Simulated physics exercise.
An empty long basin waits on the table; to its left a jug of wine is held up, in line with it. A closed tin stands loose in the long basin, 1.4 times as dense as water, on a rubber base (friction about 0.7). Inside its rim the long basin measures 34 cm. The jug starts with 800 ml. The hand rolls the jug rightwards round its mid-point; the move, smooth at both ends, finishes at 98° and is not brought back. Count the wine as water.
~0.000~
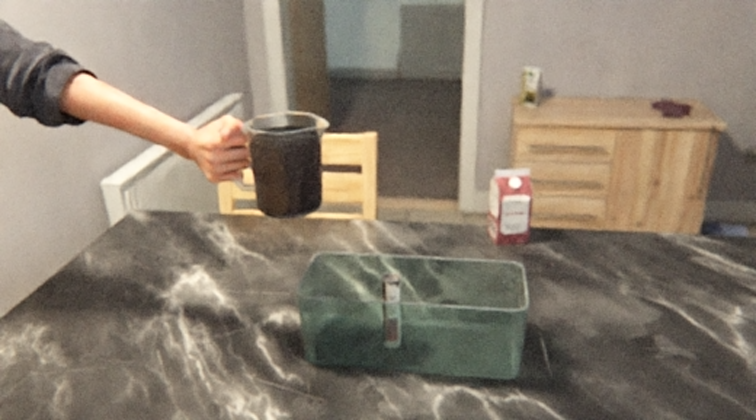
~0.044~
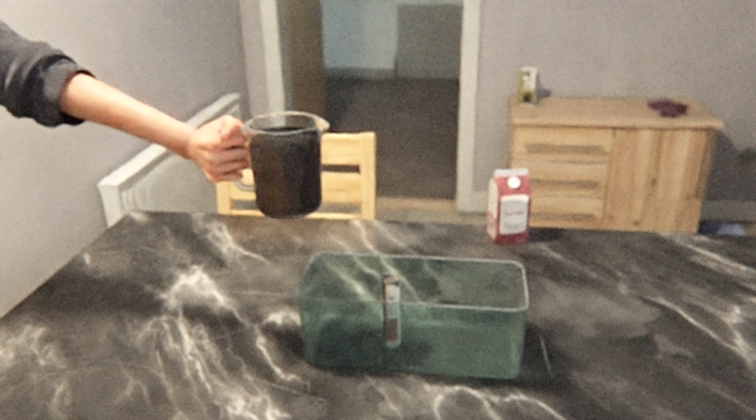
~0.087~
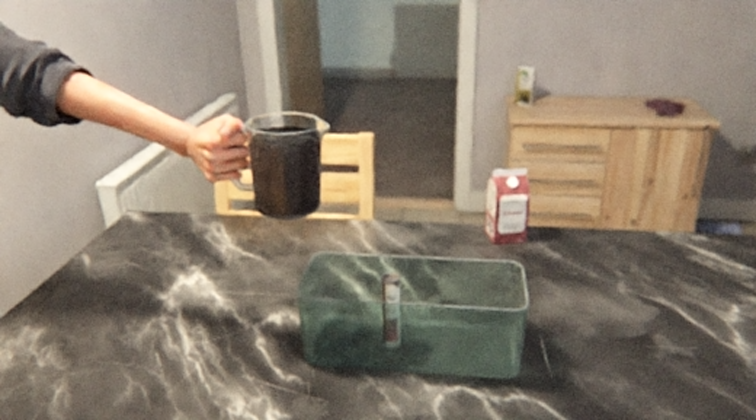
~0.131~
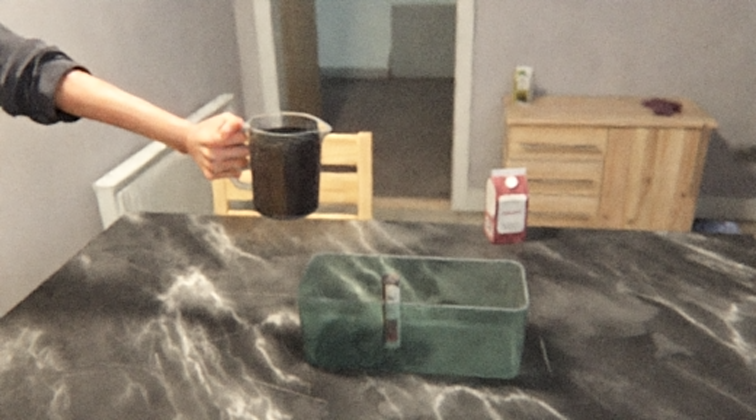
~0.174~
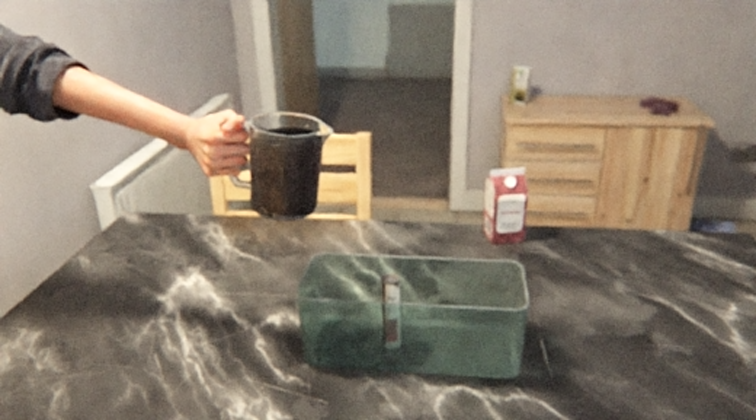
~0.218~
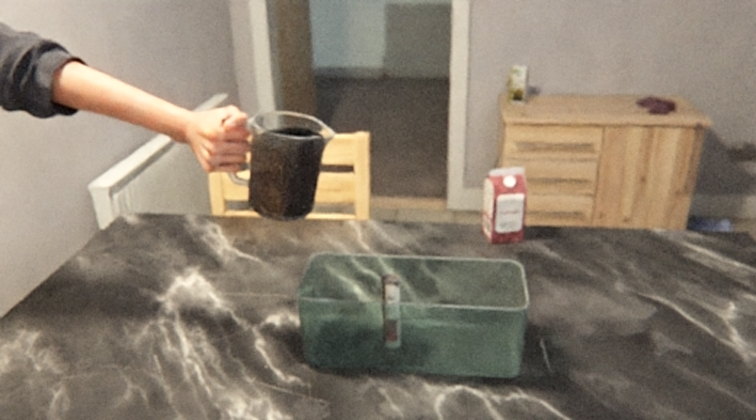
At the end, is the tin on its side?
It topples.
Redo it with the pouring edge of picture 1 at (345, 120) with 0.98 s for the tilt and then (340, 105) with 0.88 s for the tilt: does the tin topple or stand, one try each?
First it keeps standing; then it remains upright.
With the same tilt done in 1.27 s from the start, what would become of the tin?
Then it goes over.
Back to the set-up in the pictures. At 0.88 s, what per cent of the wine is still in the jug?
About 38 per cent.
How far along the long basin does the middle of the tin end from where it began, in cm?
About 8.0 cm.
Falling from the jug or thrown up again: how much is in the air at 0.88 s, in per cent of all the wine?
About 26 per cent.
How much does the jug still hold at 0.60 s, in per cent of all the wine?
Near 84 in a hundred.
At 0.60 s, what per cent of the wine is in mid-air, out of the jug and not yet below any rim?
Some 14 per cent.
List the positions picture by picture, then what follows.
The first frame shows tilt 0°; pouring edge (328, 125); surface from (253, 134) to (320, 136); the long basin's rim runs from (306, 274) to (526, 286); the tin's top is at (391, 281).
The second frame shows tilt 0°; pouring edge (328, 125); surface from (253, 134) to (320, 136).
The third frame shows tilt 2°; pouring edge (329, 127); surface from (253, 134) to (321, 137).
The fourth frame shows tilt 4°; pouring edge (331, 129); surface from (254, 134) to (321, 137).
The fifth frame shows tilt 7°; pouring edge (333, 132); surface from (255, 135) to (323, 139).
The sixth frame shows tilt 11°; pouring edge (335, 135); surface from (257, 136) to (326, 139).
After 0.60 s the tilt is 65° and 84 per cent is still to pour; the tin stands where it began.
After 0.88 s the tilt is 95° and 39 per cent is still to pour; the tin stands where it began.
After 1.17 s the tilt is 98° and 8 per cent is still to pour; the tin stands where it began.
After 1.49 s the tilt is 98° and 1 per cent is still to pour; the tin leans 51°.
In the end the tin lies on its side.
